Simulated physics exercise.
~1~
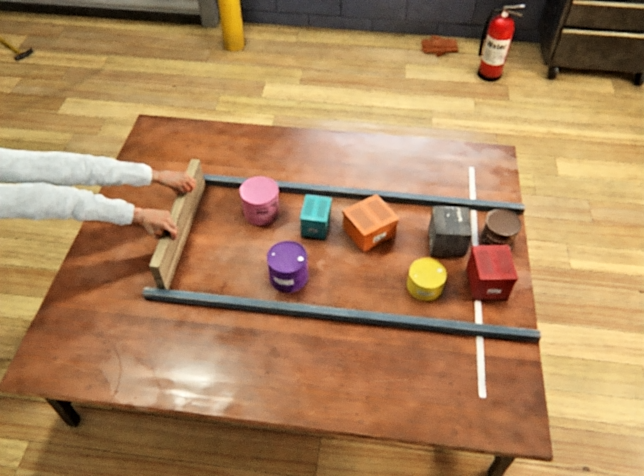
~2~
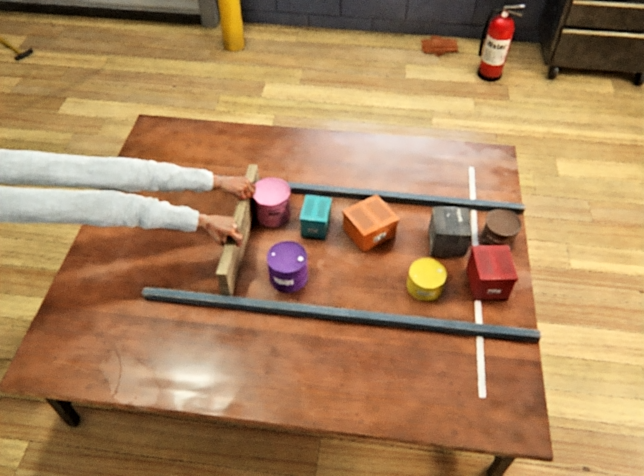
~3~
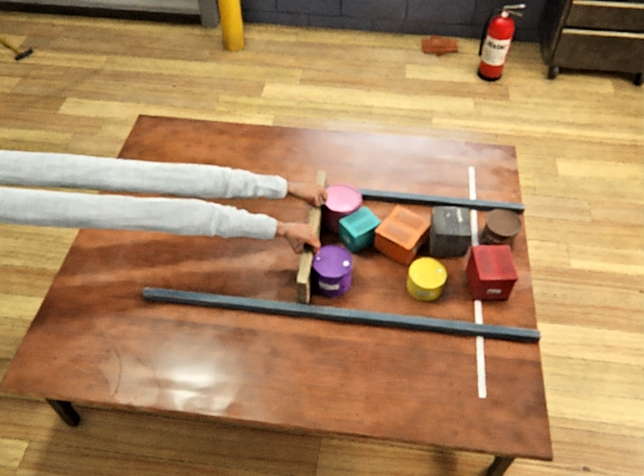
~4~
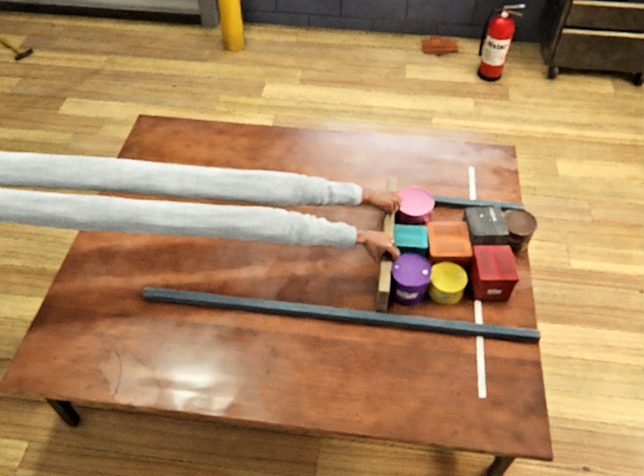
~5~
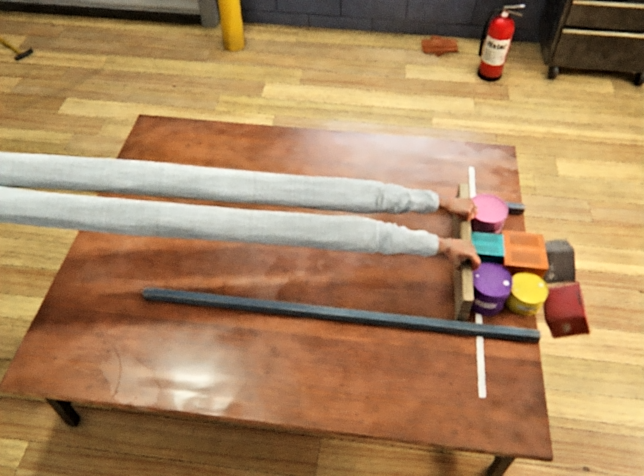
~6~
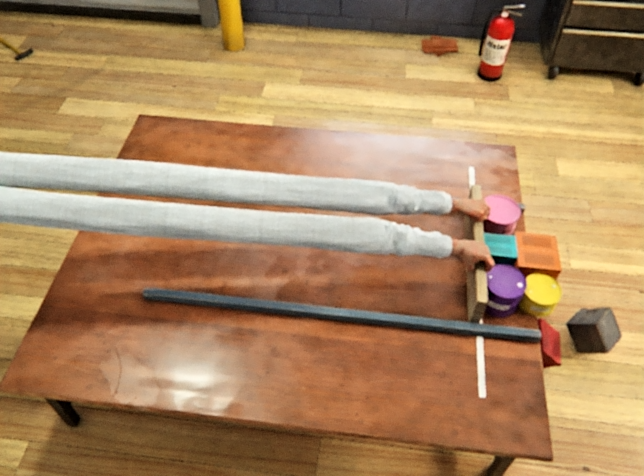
Two hands pushing a wooden plank rightward across a table, bunching colourful blocks and tubs together and shoving several off the edge.
